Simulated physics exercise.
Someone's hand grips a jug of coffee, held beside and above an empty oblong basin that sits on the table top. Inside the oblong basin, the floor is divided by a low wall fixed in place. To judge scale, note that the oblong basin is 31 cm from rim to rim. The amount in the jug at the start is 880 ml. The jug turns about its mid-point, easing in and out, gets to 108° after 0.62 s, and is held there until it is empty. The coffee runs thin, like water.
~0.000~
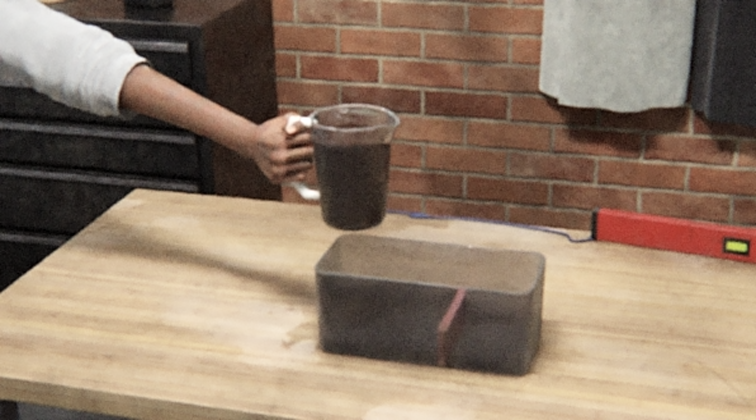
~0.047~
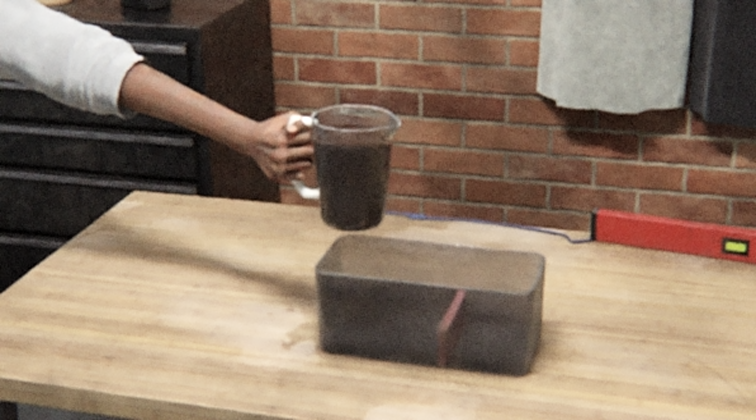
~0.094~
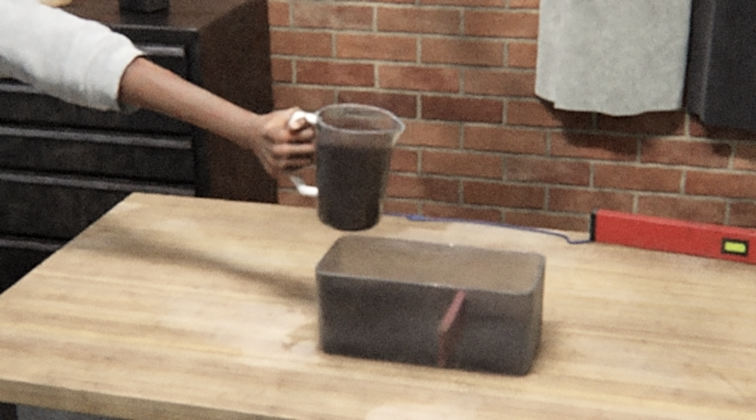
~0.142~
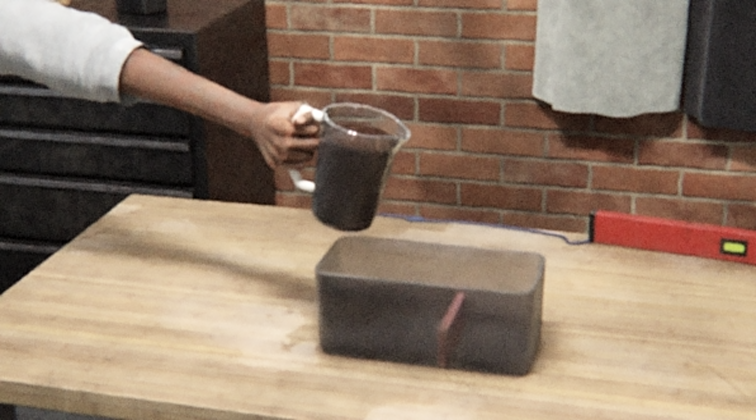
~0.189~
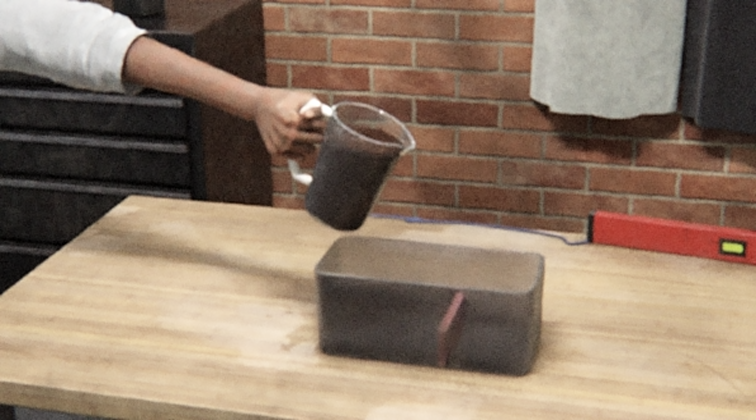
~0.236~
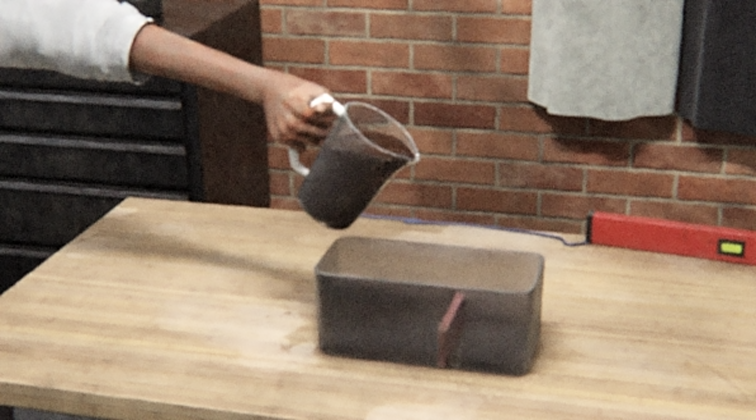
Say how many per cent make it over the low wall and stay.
About 52 per cent makes it over and stays.
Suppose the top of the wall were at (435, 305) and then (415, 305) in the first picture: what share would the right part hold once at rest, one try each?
Respectively close to 90 and 95 %.
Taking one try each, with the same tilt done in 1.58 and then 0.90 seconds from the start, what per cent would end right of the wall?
75 then 65 %.
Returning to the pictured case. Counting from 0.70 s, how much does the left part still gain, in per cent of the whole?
Some 16 per cent.
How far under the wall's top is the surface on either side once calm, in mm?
Looks like roughly 36 mm on the left and roughly 22 mm on the right.
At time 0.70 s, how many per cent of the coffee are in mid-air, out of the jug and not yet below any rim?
14 per cent or so.
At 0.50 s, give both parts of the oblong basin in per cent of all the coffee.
I'd say some 2 on the left and some 14 on the right.
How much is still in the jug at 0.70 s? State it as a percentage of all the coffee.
Close to 18 percent of the total.
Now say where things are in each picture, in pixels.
Tilt 0°; pouring edge (399, 122); surface from (318, 132) to (390, 137); the oblong basin's rim runs from (327, 253) to (539, 275); the wall's top is at (452, 312), in the first frame.
Tilt 2°; pouring edge (400, 124); surface from (319, 131) to (391, 138), in the second frame.
Tilt 6°; pouring edge (404, 128); surface from (322, 130) to (393, 141), in the third frame.
Tilt 13°; pouring edge (410, 136); surface from (325, 131) to (397, 143), in the fourth frame.
Tilt 23°; pouring edge (415, 146); surface from (325, 144) to (404, 146), in the fifth frame.
Tilt 34°; pouring edge (419, 159); surface from (320, 157) to (415, 153), in the sixth frame.
After 0.50 s the tilt is 98° and 62 per cent is still to pour, 2 is left of the wall and 15 right of it.
After 0.70 s the tilt is 108° and 17 per cent is still to pour, 31 is left of the wall and 37 right of it.
After 0.90 s the tilt is 108° and 2 per cent is still to pour, 43 is left of the wall and 52 right of it.
After 1.12 s the tilt is 108° and 0 per cent is still to pour, 46 is left of the wall and 52 right of it.
In the end 46 per cent lies left of the wall, 52 right of it and 1 outside.
